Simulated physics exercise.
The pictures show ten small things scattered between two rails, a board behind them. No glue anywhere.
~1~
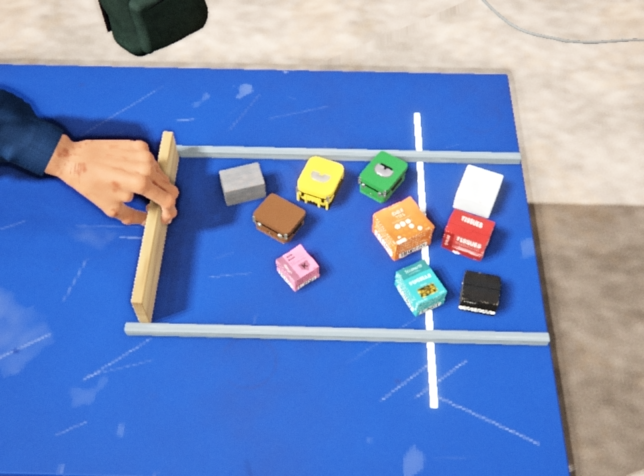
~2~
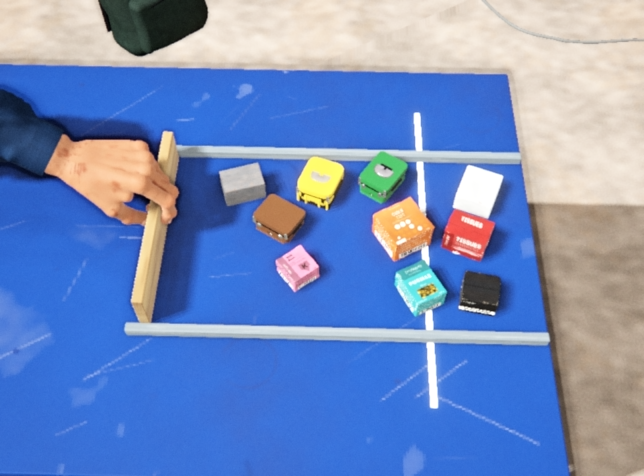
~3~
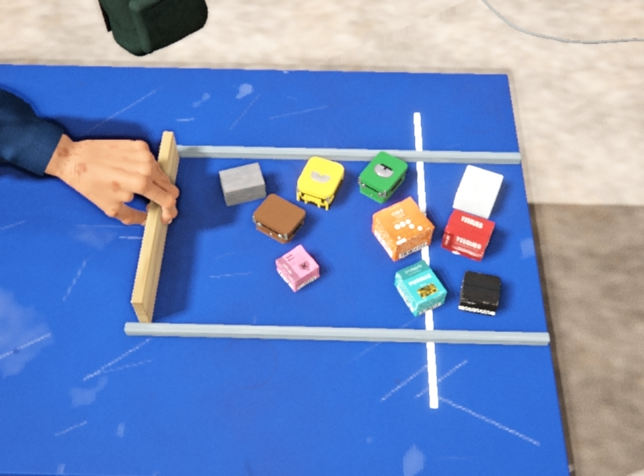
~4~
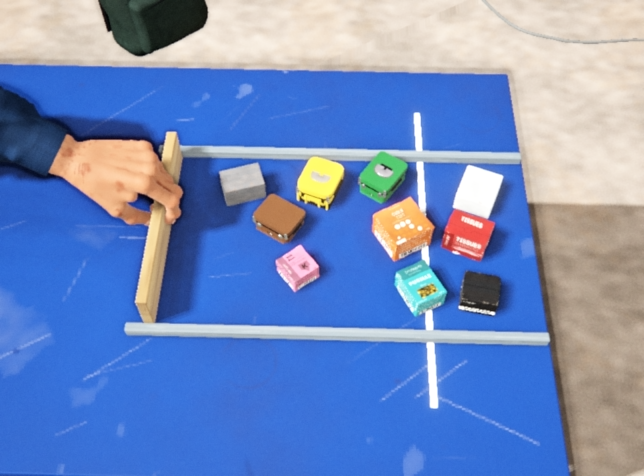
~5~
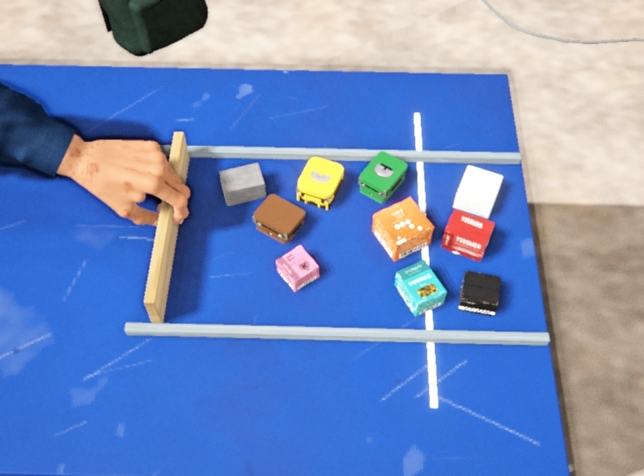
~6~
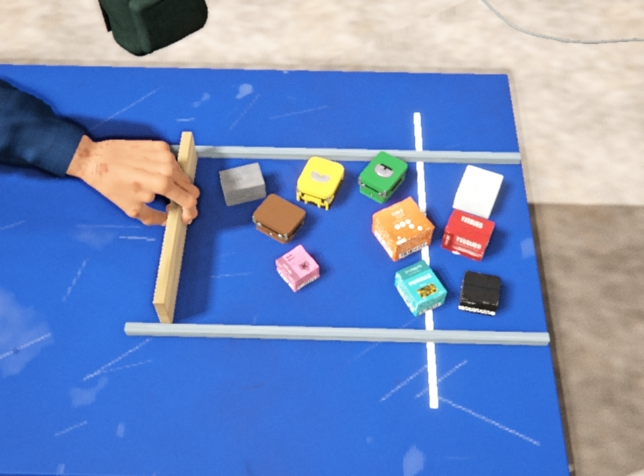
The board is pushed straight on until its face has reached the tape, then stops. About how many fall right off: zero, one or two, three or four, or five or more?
The number that fall off is one or two.
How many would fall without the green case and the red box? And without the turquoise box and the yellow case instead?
First 0, then 0.
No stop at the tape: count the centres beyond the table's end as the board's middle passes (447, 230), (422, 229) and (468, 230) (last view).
In that order 3, 1 and 4.
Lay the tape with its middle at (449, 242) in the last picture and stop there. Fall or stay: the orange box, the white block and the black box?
The orange box survives, the white block tumbles off, the black box survives.
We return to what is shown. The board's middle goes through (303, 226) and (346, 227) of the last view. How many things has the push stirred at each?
First 5, then 7.
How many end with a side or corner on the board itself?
3 of them.
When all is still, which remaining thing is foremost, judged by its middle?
Foremost is the red box.
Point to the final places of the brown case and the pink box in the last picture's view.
Near (448, 220) and (443, 278).
Soon after, none off yet; white block at rest near (478, 192); black box at rest near (480, 293); red box at rest near (467, 235).
At rest, the number that fall off is one or two; fallen, white block.
